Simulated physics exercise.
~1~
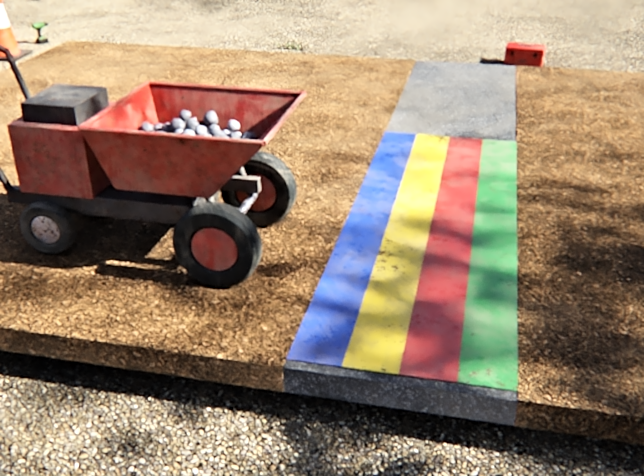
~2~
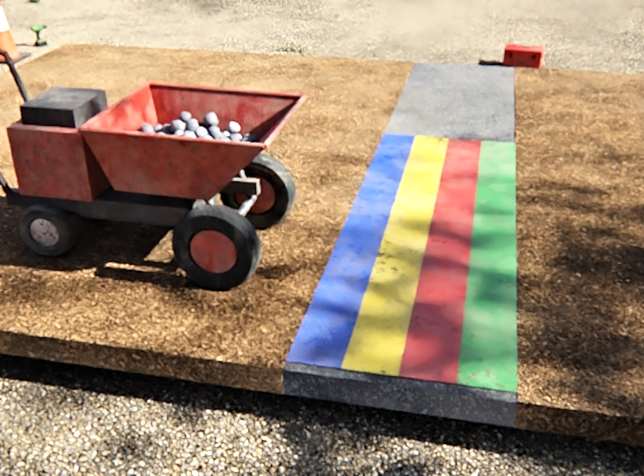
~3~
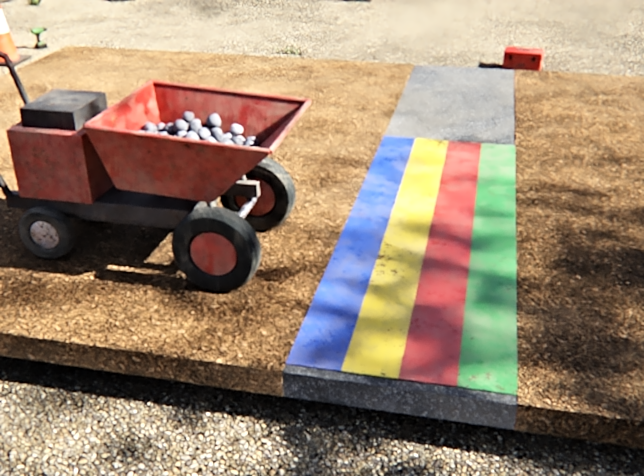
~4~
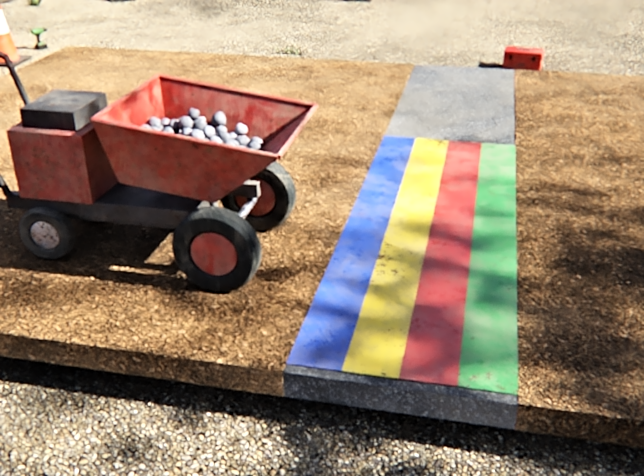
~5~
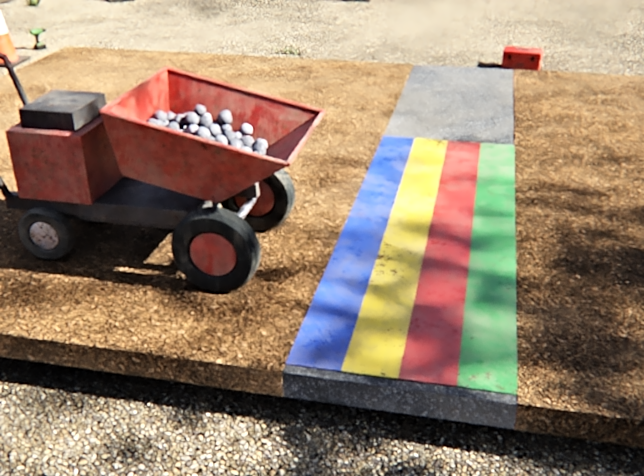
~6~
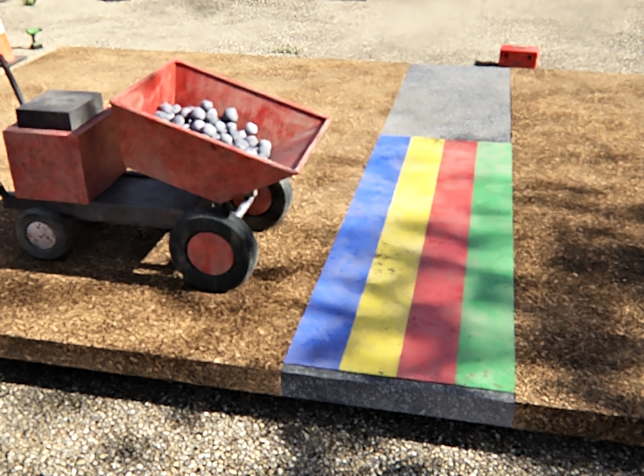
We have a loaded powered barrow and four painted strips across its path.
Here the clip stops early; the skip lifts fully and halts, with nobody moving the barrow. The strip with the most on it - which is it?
That is the yellow strip.
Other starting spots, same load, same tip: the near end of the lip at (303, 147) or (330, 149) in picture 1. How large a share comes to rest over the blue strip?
About 0 per cent first, about 0 per cent second.
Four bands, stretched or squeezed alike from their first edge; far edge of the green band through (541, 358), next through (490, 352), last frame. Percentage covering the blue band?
I'd say about 20 % for the first and about 10 % for the second.
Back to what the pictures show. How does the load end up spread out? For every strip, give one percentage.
The blue strip takes 15 per cent, the yellow strip 45, the red strip 15 and the green strip 5.
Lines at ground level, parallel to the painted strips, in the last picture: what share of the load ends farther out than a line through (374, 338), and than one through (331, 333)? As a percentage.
Some 50 and some 80 per cent, respectively.
Soon after the last picture, skip tipped steeply; all in the skip.
A little later, skip tipped right over; about half in the skip; a small part over the blue strip; about a third over the yellow strip; a stray few over the red strip.
Later still, skip tipped right over; about a quarter in the skip; a small part over the blue strip; about half over the yellow strip; about a quarter over the red strip; a small part over the green strip.
At rest, skip tipped right over; about a quarter in the skip; a small part over the blue strip; about half over the yellow strip; about a quarter over the red strip; a small part over the green strip.
